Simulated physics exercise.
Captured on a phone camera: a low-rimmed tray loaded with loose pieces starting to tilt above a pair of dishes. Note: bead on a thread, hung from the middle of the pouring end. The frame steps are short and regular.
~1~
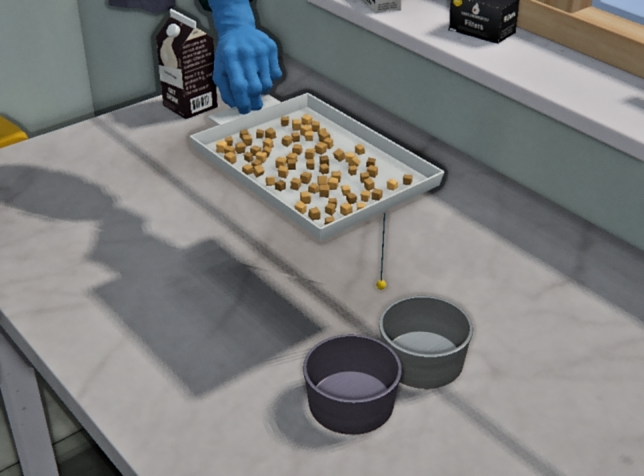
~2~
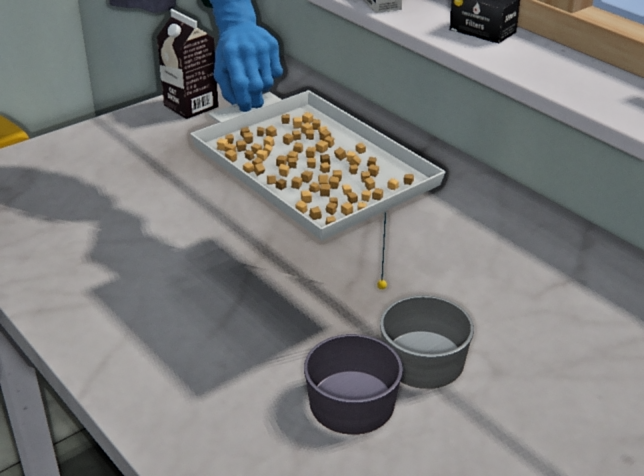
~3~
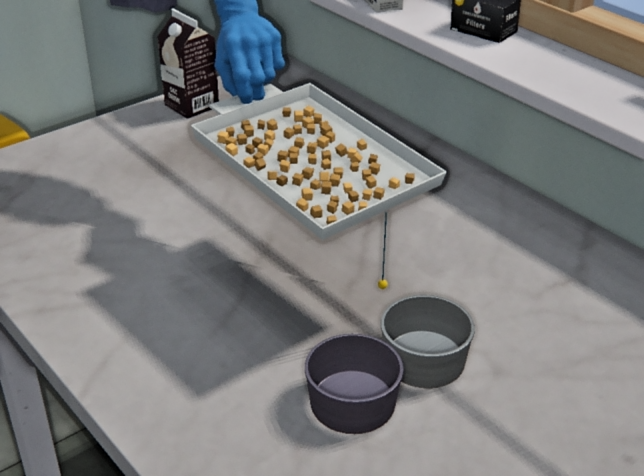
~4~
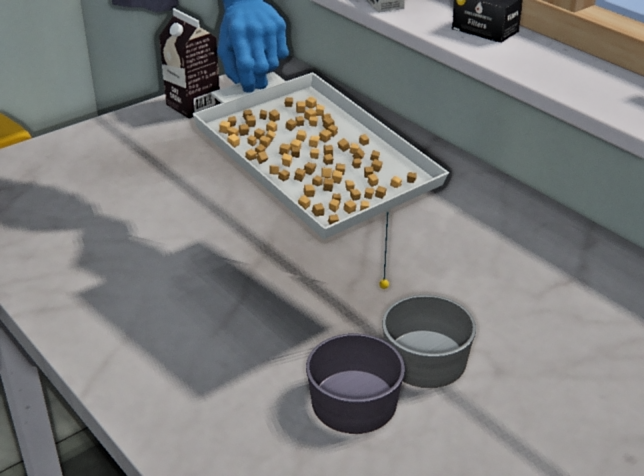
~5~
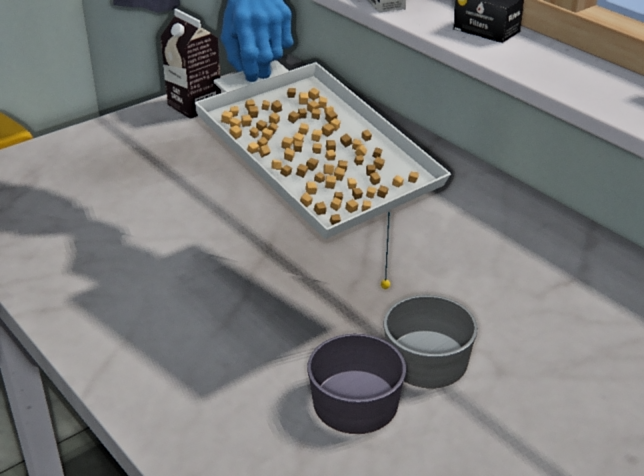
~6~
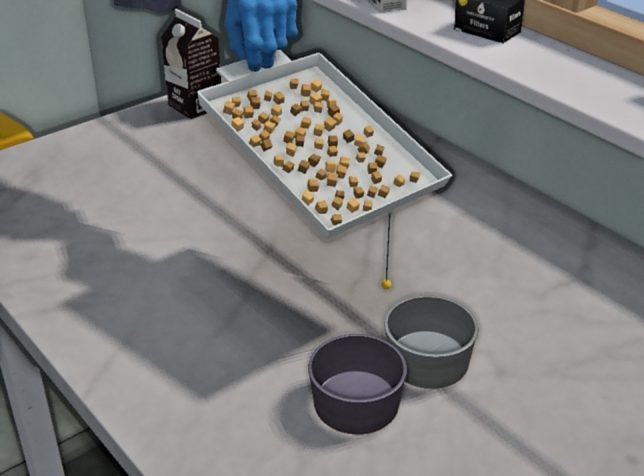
The footage shows a blue-gloved hand holding a shallow tray of small wooden cubes above two round dishes on a marble-patterned surface, then raising the tray's far end slightly so it slopes toward the dishes while a bead hangs below.
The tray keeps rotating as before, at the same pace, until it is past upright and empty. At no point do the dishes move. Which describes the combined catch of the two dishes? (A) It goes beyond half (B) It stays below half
Option A: It goes beyond half.
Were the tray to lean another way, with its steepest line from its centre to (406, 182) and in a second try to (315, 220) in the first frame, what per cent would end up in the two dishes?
The first try gives close to 10 per cent, the second close to 20 per cent.
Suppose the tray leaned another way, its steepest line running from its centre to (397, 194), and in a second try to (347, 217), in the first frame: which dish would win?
Note: Place 1, the dish at the right; place 2, the dish at the left.
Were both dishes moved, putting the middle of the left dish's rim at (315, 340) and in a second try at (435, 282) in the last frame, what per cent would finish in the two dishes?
First placement: 10 per cent; second placement: 20 per cent.
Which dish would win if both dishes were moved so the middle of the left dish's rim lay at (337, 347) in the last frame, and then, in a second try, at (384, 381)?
The first try: The right-side dish. The second: The right-side dish.
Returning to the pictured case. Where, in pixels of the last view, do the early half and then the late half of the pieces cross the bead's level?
Around (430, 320), followed by around (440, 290).
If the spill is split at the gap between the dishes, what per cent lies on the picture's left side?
That's roughly 20 per cent of the pieces.
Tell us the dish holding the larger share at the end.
The one that comes out ahead is the rightward one.
Shortly afterwards, tray tipped steeply; the whole lot on the tray.
Next, tray tipped right over; all but a few on the tray; only a few in the left dish; only a few in the right dish; only a few outside both; only a few in the air.
Some moments later, tray tipped past a quarter turn; a little in the left dish; near half in the right dish; near a third outside both.
In the end, tray tipped past a quarter turn; a little in the left dish; near half in the right dish; near a third outside both.
